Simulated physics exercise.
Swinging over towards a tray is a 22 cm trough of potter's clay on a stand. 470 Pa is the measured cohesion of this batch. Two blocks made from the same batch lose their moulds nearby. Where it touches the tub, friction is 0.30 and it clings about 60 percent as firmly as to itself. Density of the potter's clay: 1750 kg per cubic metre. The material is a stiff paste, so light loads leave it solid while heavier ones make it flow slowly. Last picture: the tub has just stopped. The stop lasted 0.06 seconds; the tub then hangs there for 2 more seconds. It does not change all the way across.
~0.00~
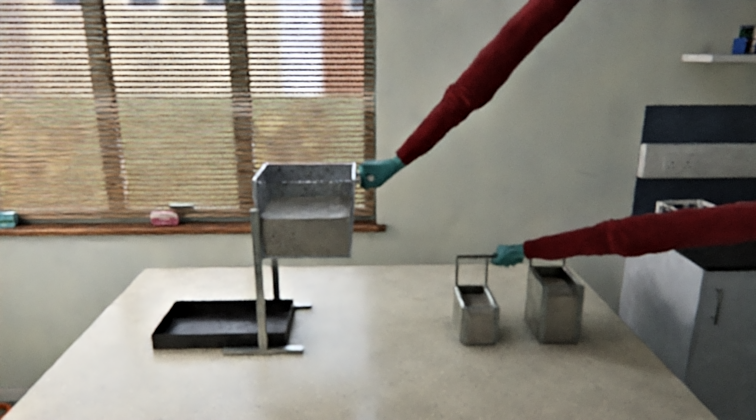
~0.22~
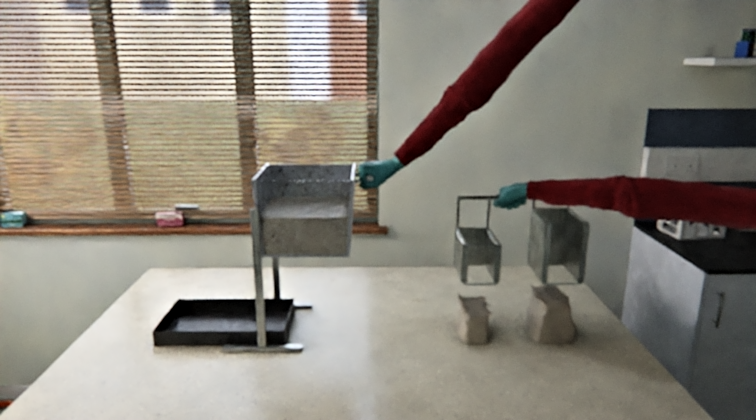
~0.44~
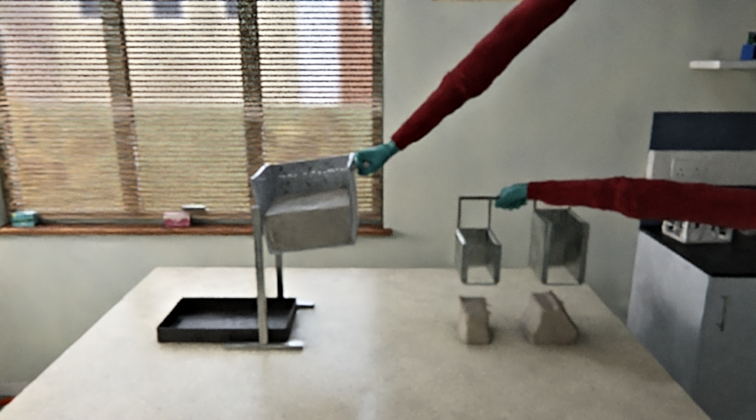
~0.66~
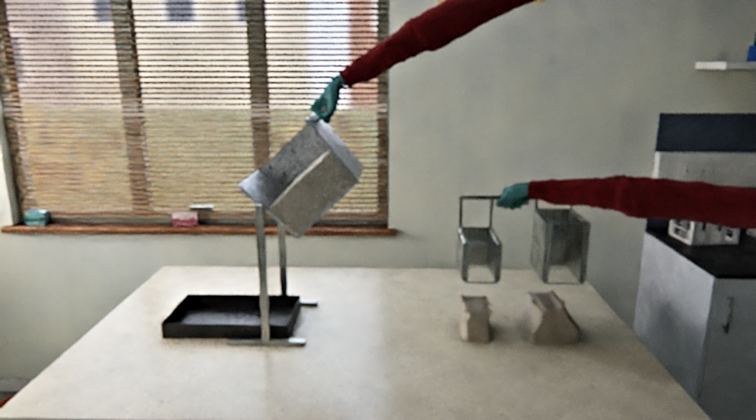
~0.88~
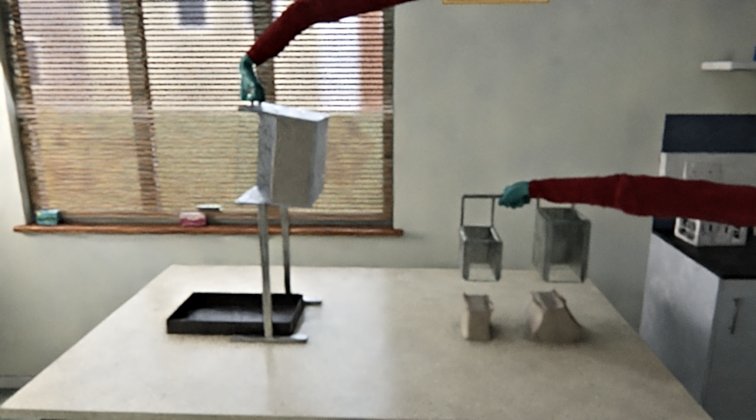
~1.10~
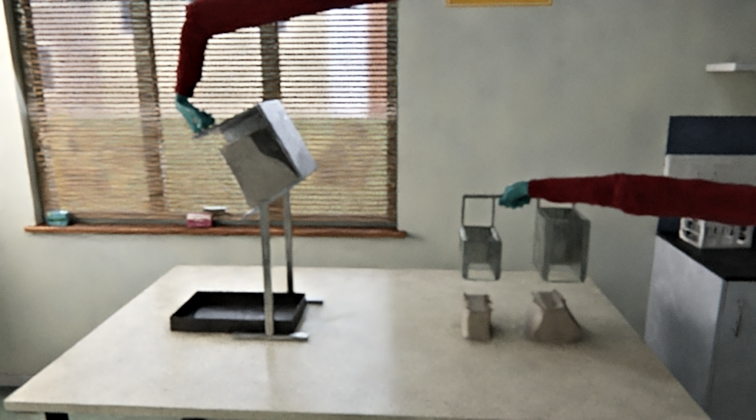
A gloved hand swung a metal tub of clay up and over to the left above a black tray, after another hand had lifted two moulds off clay blocks, which sagged slightly.
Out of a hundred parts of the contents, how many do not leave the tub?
Around 0 in every hundred.
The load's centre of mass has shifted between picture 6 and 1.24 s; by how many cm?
Shift: Some 16 cm.
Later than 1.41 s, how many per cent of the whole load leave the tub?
Near 0 %.
After 1.24 s, the tub is at 119 degrees and holds 38 %.
After 1.41 s, the tub is at 119 degrees and holds 0 %.
After 1.58 s, the tub is at 119 degrees and holds 0 %.
After 1.75 s, the tub is at 119 degrees and holds 0 %.
After 3.10 s, the tub is at 119 degrees and holds 0 %.
